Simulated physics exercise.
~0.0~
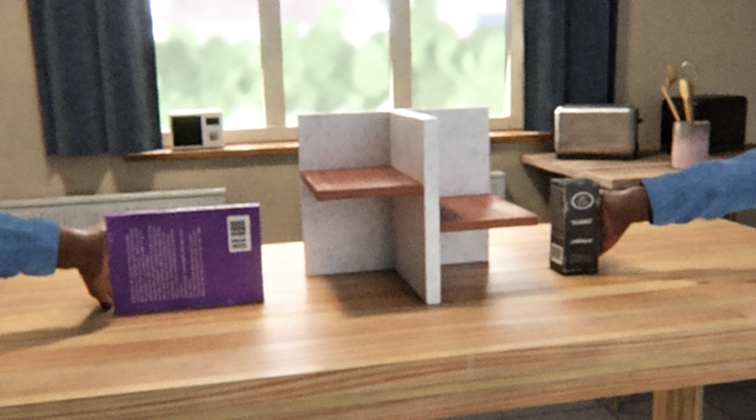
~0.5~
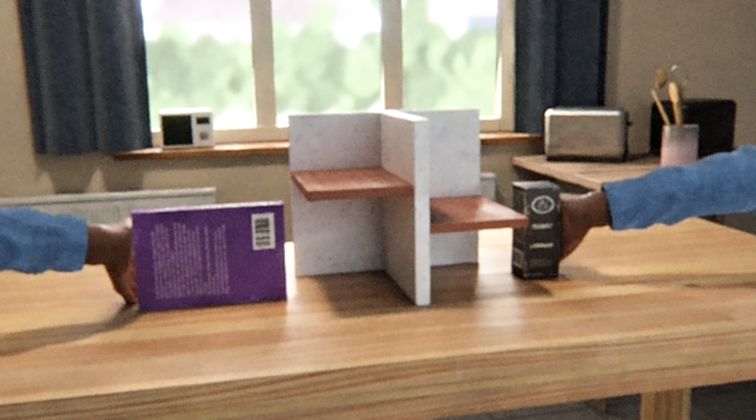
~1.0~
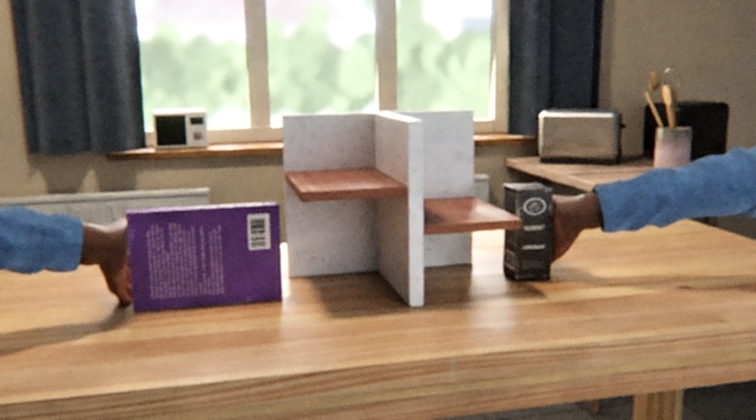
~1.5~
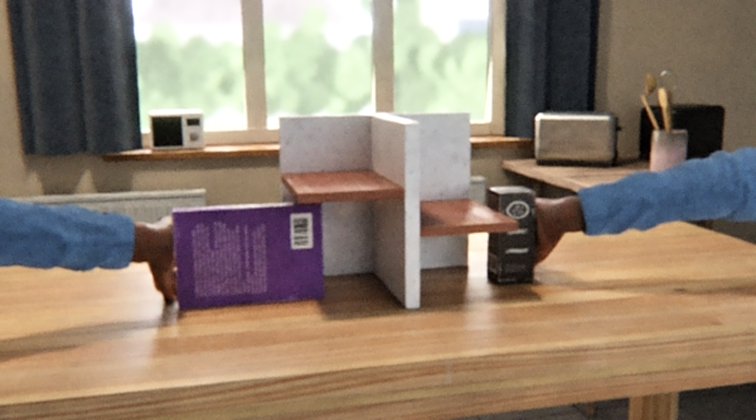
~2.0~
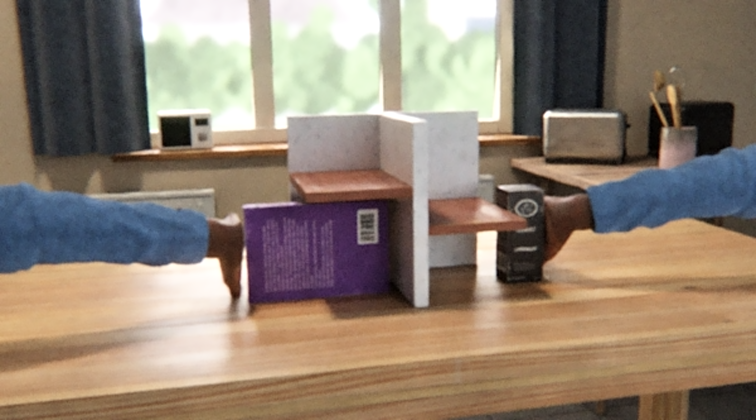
A purple book on its side and an upright black carton are slid by two hands toward a two-sided shelf on a table; the book passes under the left ledge, while the carton stops at the edge of the lower right ledge.
